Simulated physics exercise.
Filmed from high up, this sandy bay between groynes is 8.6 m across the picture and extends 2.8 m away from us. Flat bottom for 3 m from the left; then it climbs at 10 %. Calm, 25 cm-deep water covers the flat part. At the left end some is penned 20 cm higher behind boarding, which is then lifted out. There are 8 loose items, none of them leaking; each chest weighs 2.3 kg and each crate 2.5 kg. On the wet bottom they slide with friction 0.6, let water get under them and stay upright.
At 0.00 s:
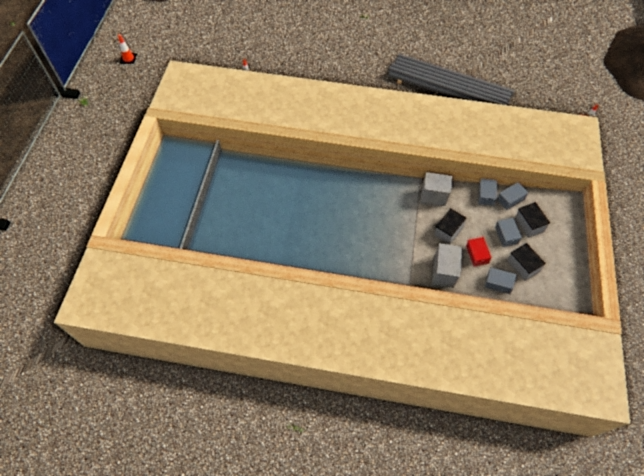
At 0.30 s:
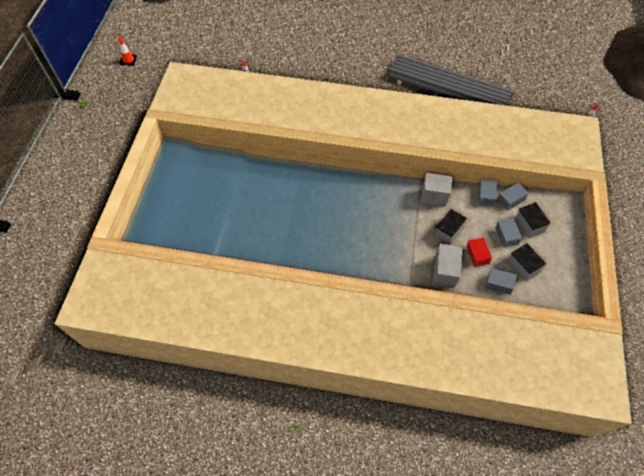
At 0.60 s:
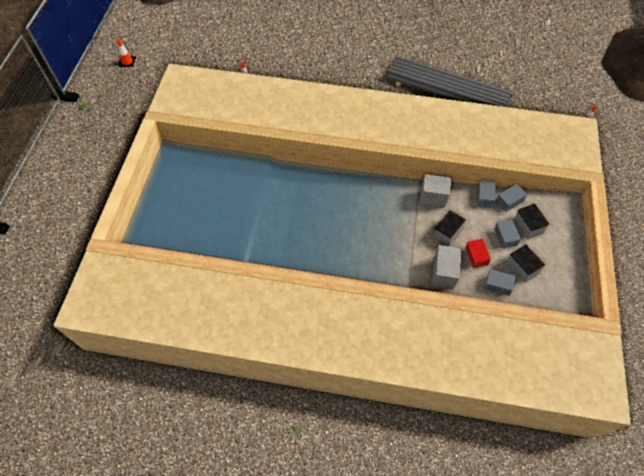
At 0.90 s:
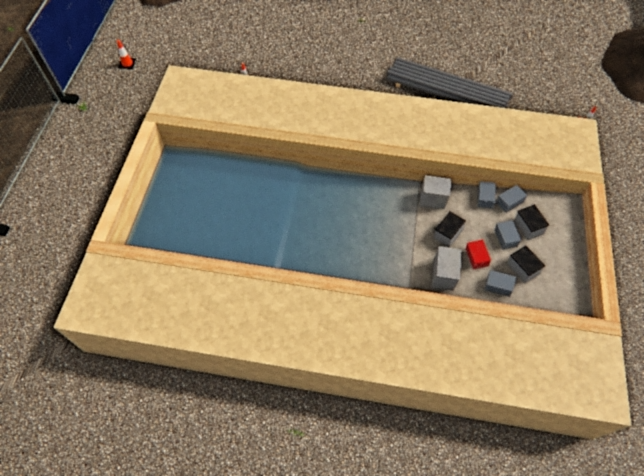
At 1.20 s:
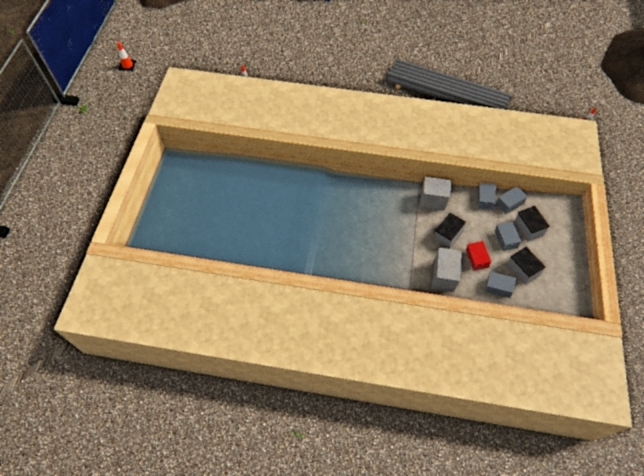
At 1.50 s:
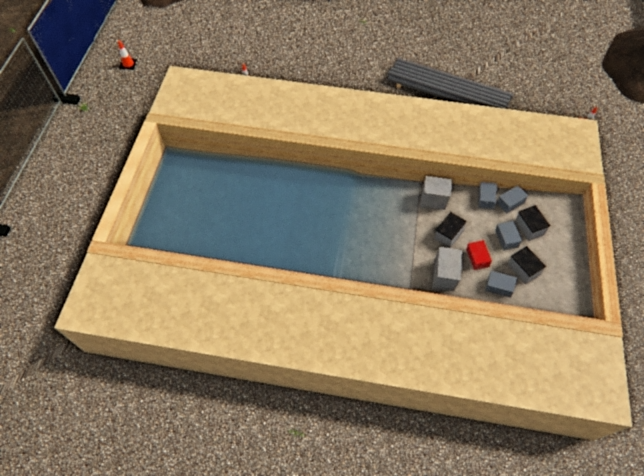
A low wave moves left to right through shallow blue water in a sandy, wood-edged bay once the thin board near the left end is gone, while the red crate and the grey and black blocks remain still.
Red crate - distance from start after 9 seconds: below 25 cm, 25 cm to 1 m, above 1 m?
Above 1 m.
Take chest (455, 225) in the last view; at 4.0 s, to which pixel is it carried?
Close to pixel (492, 224).
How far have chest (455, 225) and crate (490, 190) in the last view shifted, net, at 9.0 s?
250 cm and 50 cm respectively.
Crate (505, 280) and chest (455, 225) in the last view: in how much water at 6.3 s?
Roughly 5 and 4 cm.
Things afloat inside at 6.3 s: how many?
4 at that moment.
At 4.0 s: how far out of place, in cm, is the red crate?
40 cm, give or take.
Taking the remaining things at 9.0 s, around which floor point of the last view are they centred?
(453, 234).
After 2.1 s the red crate is near (481, 252), 0.0 m from its start, aground; 0 afloat.
After 4.0 s the red crate is near (502, 257), 0.4 m from its start, aground; 2 afloat.
After 6.3 s the red crate is near (440, 237), 0.8 m from its start, afloat; 4 afloat.
After 9.0 s the red crate is near (340, 238), 2.6 m from its start, afloat; 2 afloat.
